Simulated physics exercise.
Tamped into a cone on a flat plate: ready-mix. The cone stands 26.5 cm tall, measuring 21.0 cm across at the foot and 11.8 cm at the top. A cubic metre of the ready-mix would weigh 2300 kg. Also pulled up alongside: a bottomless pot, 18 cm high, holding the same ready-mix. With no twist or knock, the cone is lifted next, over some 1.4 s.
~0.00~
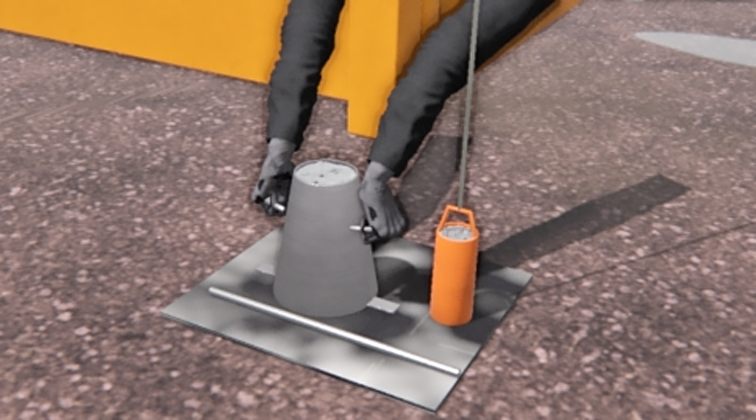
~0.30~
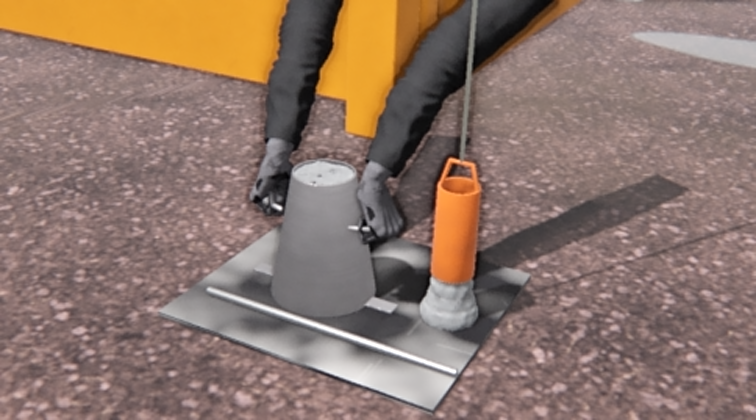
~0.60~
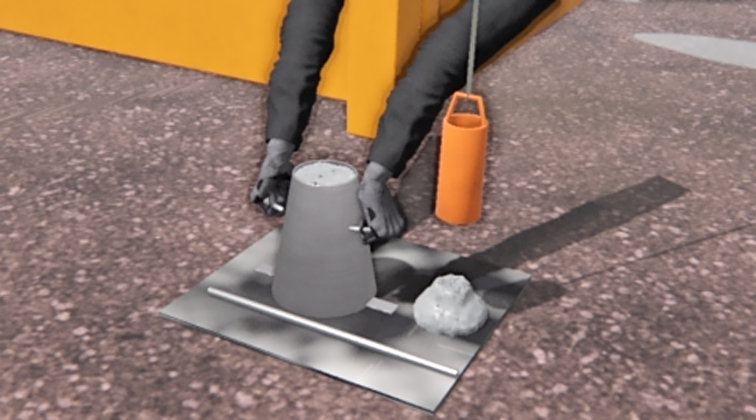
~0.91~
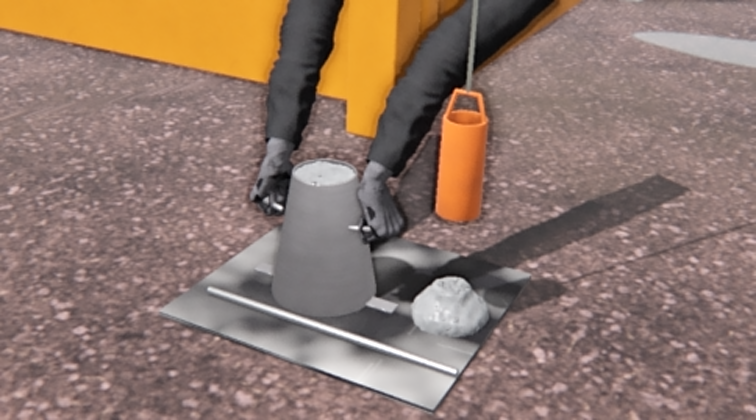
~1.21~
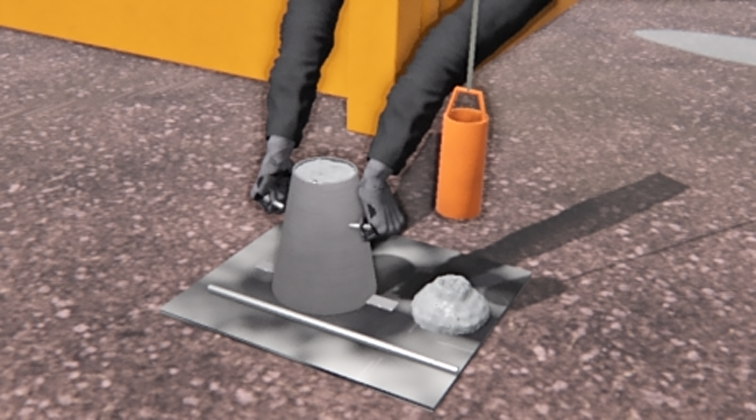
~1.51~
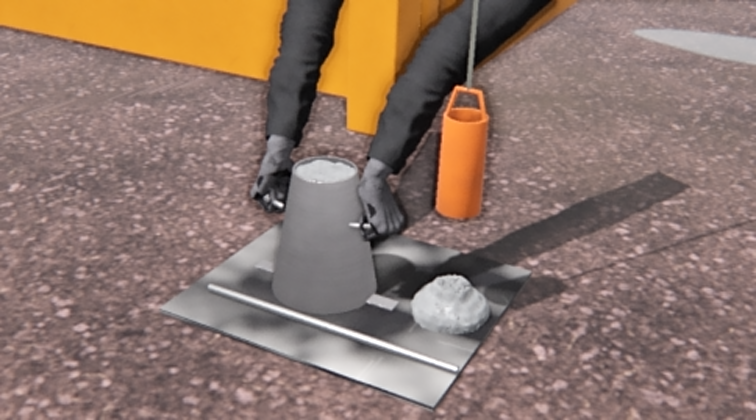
On a metal plate on speckled ground, an orange bottomless pot rose on a cord, leaving a pale, lumpy heap that settled slightly, while two gloved hands stayed at a filled grey cone beside it.
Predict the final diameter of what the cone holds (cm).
37 centimetres or thereabouts.
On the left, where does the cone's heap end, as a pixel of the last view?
Roughly at pixel (234, 289).
By 1.9 s, the cone is up 7.4 cm; the ready-mix has come down 11 cm to 16 cm and is 29 cm wide.
By 2.2 s, the cone is up 16 cm; the ready-mix has come down 17 cm to 9.2 cm and is 36 cm wide.
By 2.6 s, the cone is up 28 cm; the ready-mix has come down 18 cm to 8.5 cm and is 37 cm wide.
By 3.0 s, the cone is clear; the ready-mix has come down 18 cm to 8.3 cm and is 37 cm wide.
By 3.6 s, at rest, the cone is clear; the ready-mix has come down 18 cm to 8.2 cm and is 37 cm wide.
